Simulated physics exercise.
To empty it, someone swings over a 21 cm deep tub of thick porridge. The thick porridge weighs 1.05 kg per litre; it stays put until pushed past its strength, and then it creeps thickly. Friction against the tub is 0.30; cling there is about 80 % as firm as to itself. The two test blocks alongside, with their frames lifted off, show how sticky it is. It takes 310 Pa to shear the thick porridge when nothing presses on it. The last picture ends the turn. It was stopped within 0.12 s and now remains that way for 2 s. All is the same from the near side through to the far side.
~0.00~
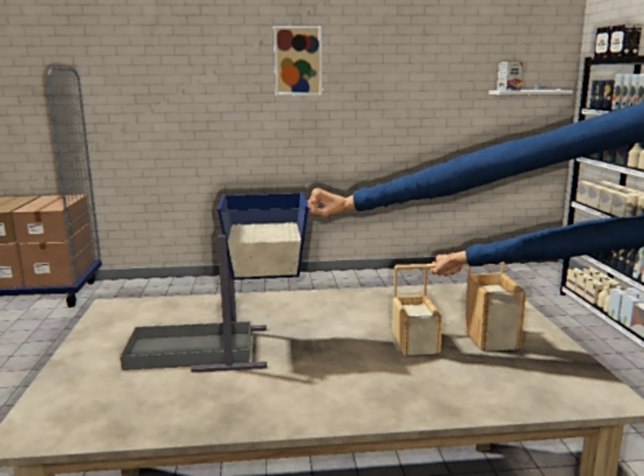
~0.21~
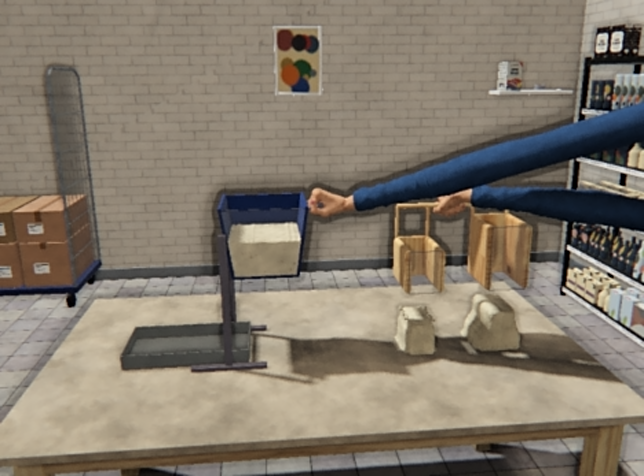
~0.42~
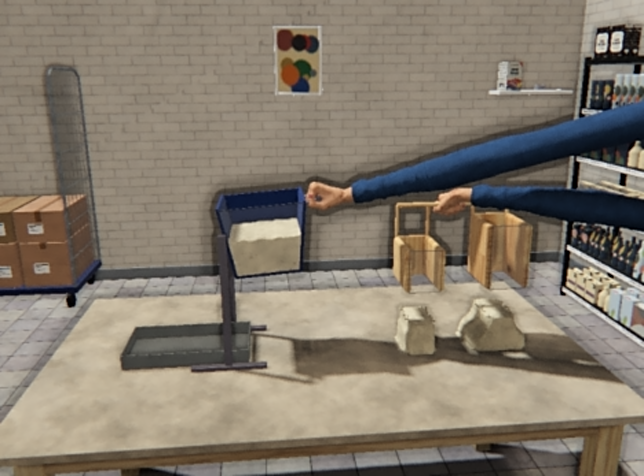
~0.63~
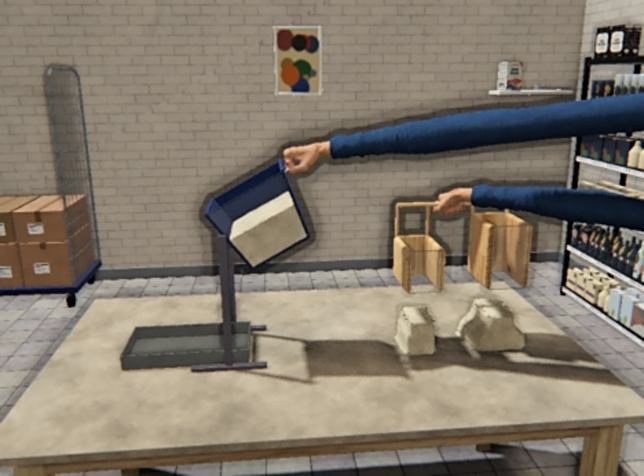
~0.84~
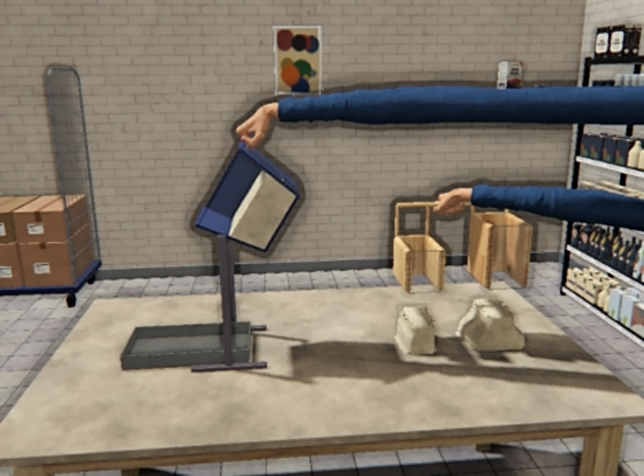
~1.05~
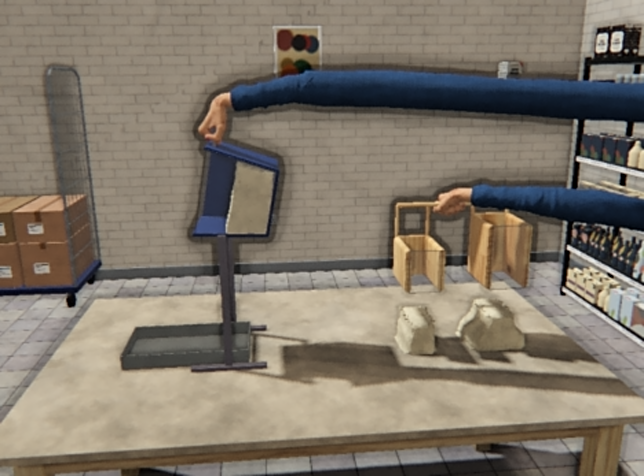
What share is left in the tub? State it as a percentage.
About 100 %.
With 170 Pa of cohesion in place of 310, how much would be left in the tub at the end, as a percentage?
It would come to about 70 %.
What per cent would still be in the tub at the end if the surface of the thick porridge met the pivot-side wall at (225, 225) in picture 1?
That gives some 65 %.
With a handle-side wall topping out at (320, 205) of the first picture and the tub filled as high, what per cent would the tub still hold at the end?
80 %, roughly.
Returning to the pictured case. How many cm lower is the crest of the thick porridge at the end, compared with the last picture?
The top ends up some 7 cm below its level in the last picture.
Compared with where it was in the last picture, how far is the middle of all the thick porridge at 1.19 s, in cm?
I'd estimate roughly 3 centimetres.
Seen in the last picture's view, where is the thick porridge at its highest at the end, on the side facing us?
I'd say it peaks at roughly (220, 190) in the last picture.
After 1.19 s, the tub is at 79 degrees and holds 100 %.
After 1.36 s, the tub is at 79 degrees and holds 100 %.
After 1.53 s, the tub is at 79 degrees and holds 100 %.
After 1.70 s, the tub is at 79 degrees and holds 100 %.
After 3.05 s, the tub is at 79 degrees and holds 100 %.
